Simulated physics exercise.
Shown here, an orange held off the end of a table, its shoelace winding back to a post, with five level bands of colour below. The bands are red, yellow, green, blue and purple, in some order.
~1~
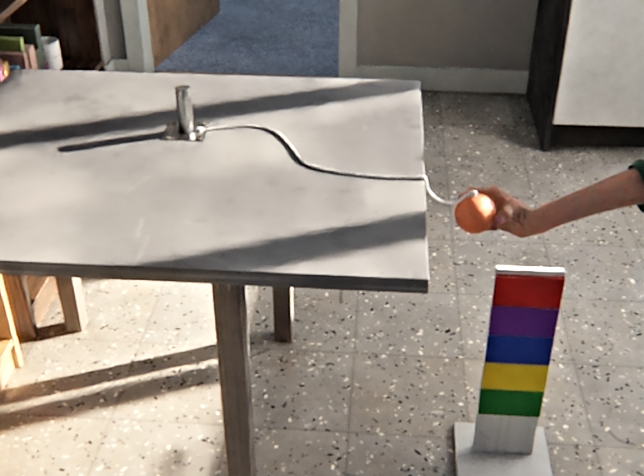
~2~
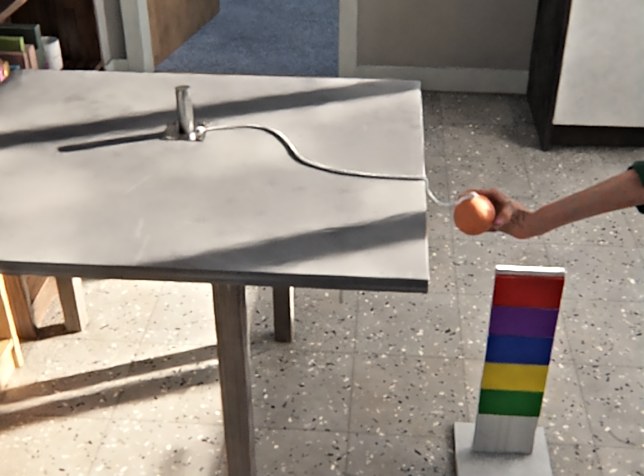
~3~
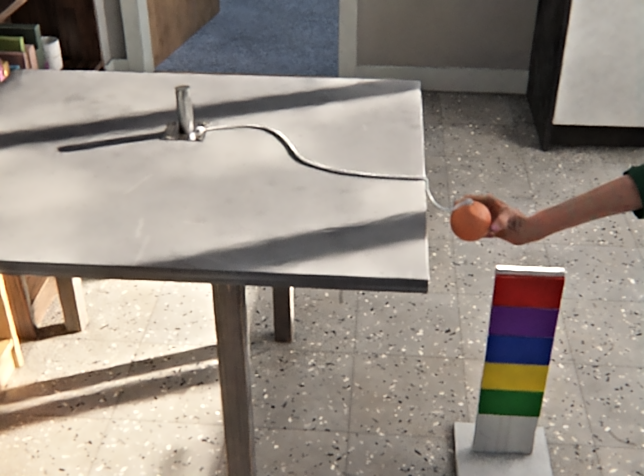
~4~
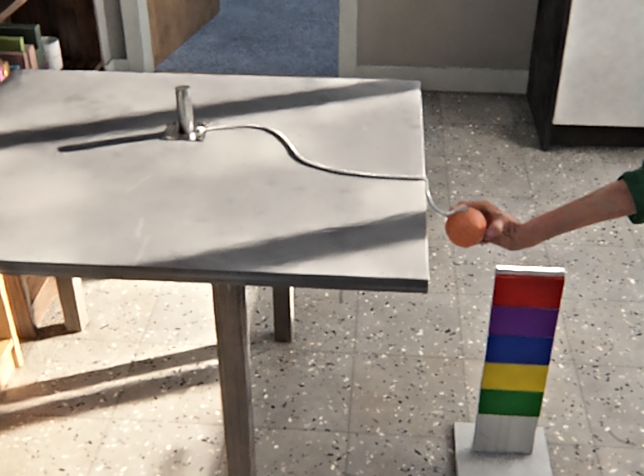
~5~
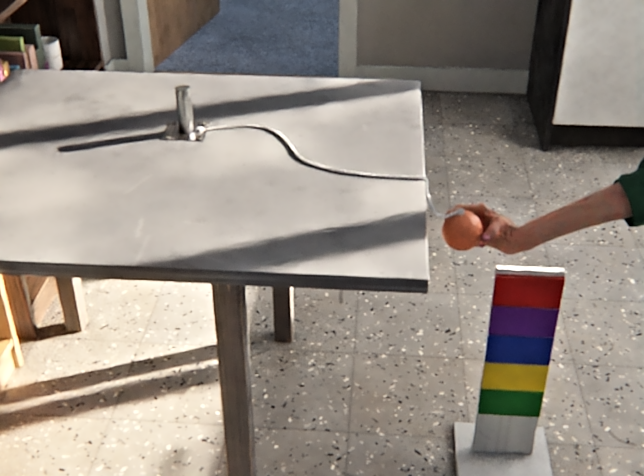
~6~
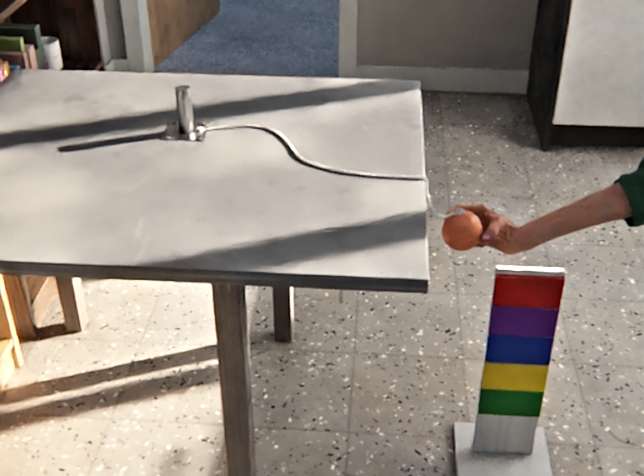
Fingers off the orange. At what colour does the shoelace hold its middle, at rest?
Its centre hangs level with the red band.
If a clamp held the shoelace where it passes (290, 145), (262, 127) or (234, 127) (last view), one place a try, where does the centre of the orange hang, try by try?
About (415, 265), (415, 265) and (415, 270).
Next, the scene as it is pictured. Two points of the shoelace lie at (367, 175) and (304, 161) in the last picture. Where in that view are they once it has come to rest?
They go to (409, 162) and to (343, 152).
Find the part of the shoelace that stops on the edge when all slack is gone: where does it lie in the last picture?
It lies at about (386, 177).
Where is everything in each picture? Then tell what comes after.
In the first picture, orange (475, 213); red (528, 293); purple (524, 323); blue (519, 351); yellow (515, 378); green (511, 404).
In the second picture, orange (474, 215); shoelace through (225, 128) (278, 133) (304, 161) (361, 174) (424, 182).
In the third picture, orange (470, 221).
In the fourth picture, orange (466, 227); shoelace through (225, 128) (278, 133) (304, 161) (361, 174) (424, 182).
In the fifth picture, orange (462, 230).
In the sixth picture, orange (462, 231); shoelace through (225, 128) (278, 133) (304, 161) (361, 174) (424, 182).
A little later, orange near (403, 271); level with red.
Next, orange near (433, 278); level with red.
When it is over, orange near (415, 276); level with red. Its middle rests at the red band.
